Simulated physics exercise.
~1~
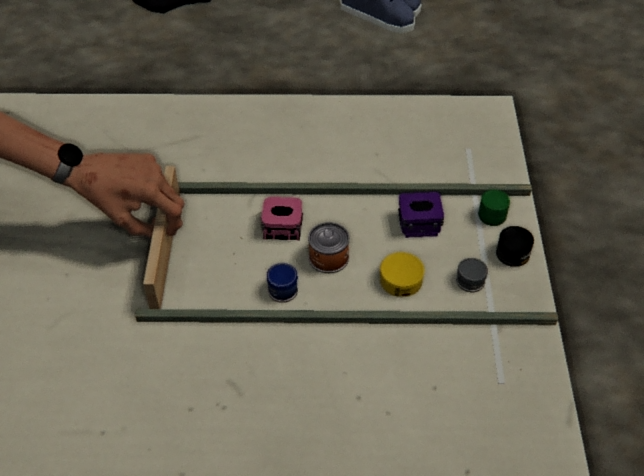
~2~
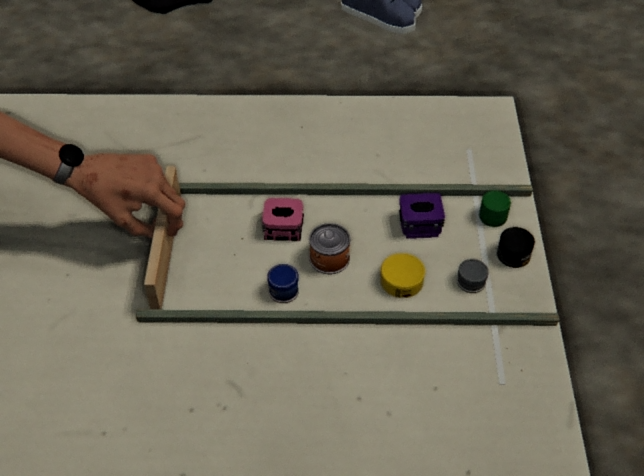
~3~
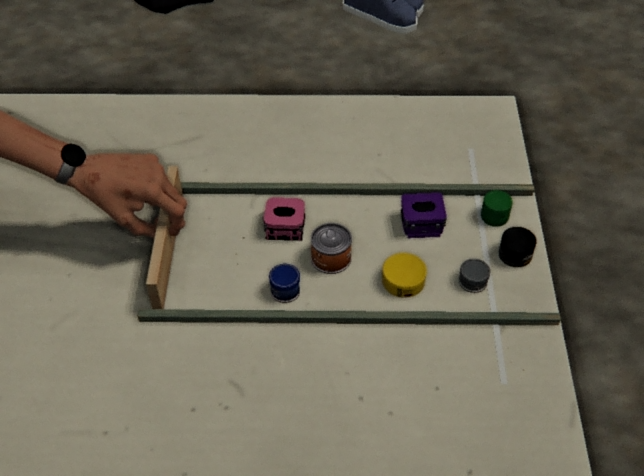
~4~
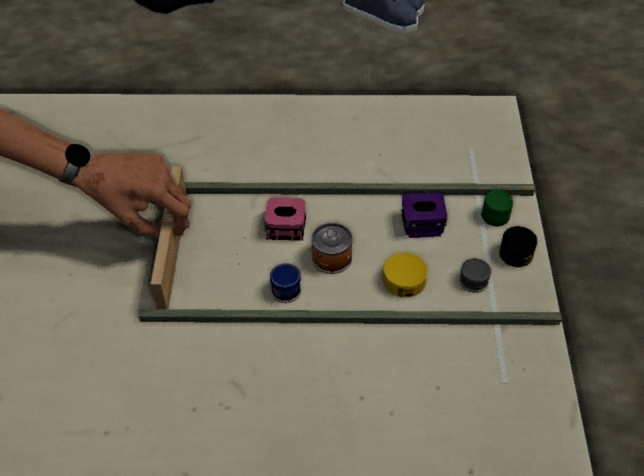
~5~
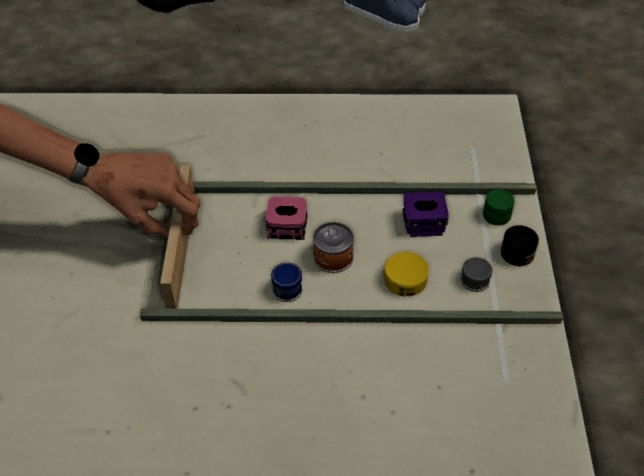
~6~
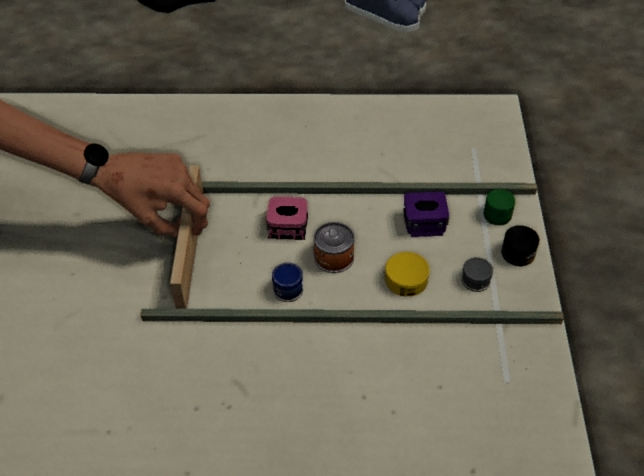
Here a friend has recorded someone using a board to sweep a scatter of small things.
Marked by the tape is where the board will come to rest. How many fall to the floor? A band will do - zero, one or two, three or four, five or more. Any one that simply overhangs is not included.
Spilled: A single one or a pair.
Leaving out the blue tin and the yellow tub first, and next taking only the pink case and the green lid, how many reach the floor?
Tally per try: 1 / 1.
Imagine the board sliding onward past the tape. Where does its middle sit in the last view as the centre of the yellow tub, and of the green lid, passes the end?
Roughly at (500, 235) and roughly at (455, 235).
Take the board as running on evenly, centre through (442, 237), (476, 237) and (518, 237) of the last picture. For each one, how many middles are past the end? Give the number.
0, 2 and 5.
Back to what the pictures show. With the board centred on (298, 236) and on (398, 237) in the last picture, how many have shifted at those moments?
2 at one spot and 6 at the other.
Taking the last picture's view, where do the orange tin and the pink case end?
Same order as the question: First (511, 247), second (504, 218).
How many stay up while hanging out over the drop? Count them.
It's 3.
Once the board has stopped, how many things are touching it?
At rest, 3 are in contact.
A little later, none off yet; black tub at rest near (520, 246); green lid at rest near (499, 208); grey tin at rest near (477, 274).
Next, none off yet; black tub at rest near (520, 246); green lid shifted about its own width near (527, 208); grey tin shifted well along near (526, 274).
When it is over, the number that fall off is one or two; down, grey tin and green lid.
